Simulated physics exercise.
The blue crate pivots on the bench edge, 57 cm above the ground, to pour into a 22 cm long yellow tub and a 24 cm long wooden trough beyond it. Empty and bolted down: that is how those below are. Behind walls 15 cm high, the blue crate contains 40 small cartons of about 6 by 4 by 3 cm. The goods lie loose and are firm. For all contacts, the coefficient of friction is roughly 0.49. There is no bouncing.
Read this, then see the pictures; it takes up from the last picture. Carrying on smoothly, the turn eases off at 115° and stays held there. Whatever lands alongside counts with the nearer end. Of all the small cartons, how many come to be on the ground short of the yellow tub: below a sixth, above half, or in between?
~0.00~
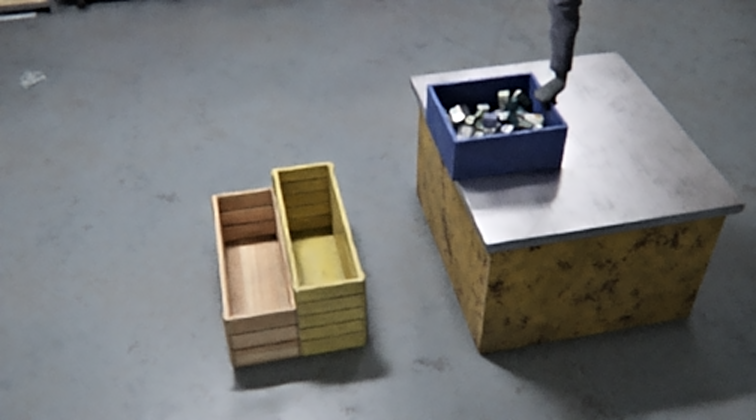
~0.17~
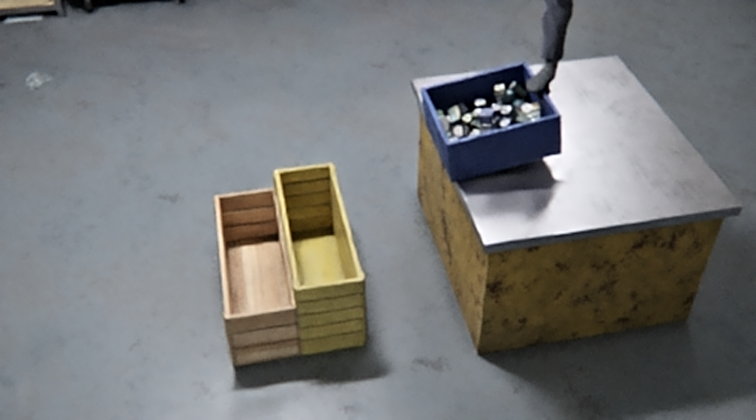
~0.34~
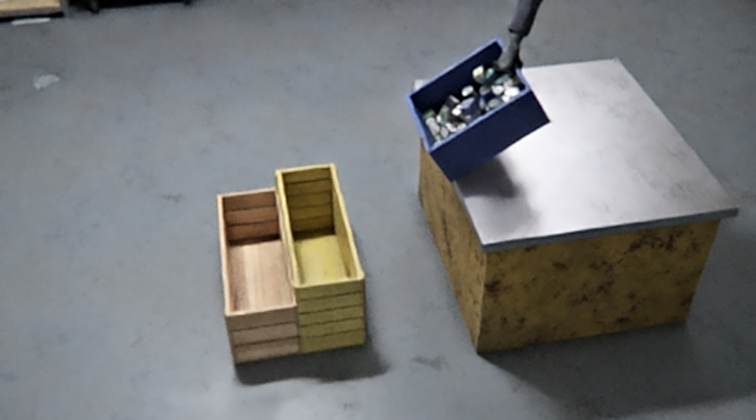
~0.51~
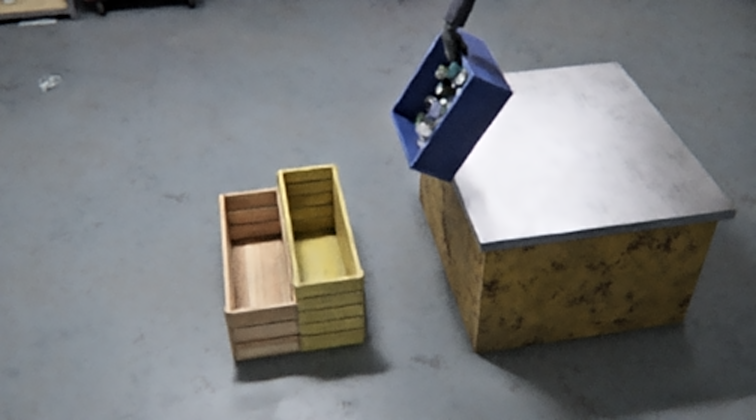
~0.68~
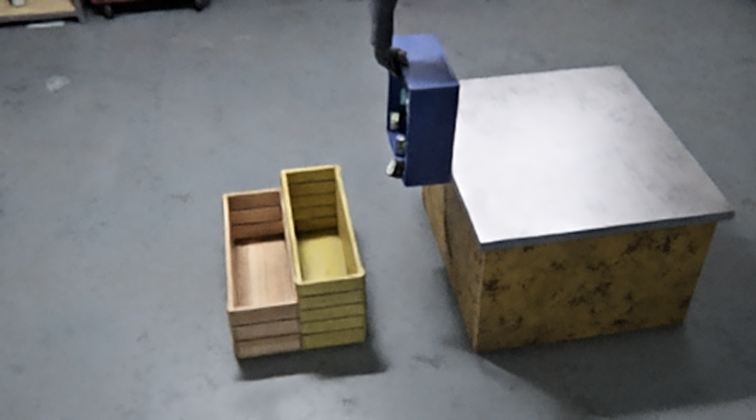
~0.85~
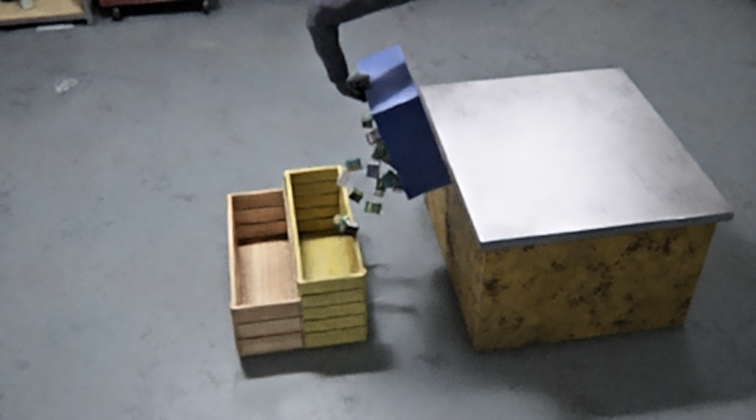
I reckon most of them end up on the ground before the yellow tub.
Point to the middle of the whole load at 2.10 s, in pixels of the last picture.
The middle lies near (373, 272).
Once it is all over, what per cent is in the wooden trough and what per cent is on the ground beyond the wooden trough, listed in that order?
Result: Near 0 % and near 0 %.
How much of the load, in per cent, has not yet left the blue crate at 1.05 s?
About 30 %, still inside.
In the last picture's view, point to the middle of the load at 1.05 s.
The middle of the load sits near (373, 210).
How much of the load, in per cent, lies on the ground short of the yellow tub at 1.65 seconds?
Roughly 55 percent.
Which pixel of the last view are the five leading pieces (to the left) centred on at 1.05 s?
Somewhere near pixel (311, 271) of the last view.
After 1.05 s, tilt 115°; 11 still in the blue crate, 10 in the yellow tub, 2 on the ground short of the yellow tub and 17 in the air.
After 1.30 s, tilt 115°; 8 still in the blue crate, 11 in the yellow tub, 17 on the ground short of the yellow tub and 4 in the air.
After 1.65 s, tilt 115°; 5 still in the blue crate, 11 in the yellow tub, 22 on the ground short of the yellow tub and 2 in the air.
When it is over (at 2.10 s), 1 still in the blue crate, 11 in the yellow tub and 28 on the ground short of the yellow tub. Asked share, 28 of 40, 70 per cent.
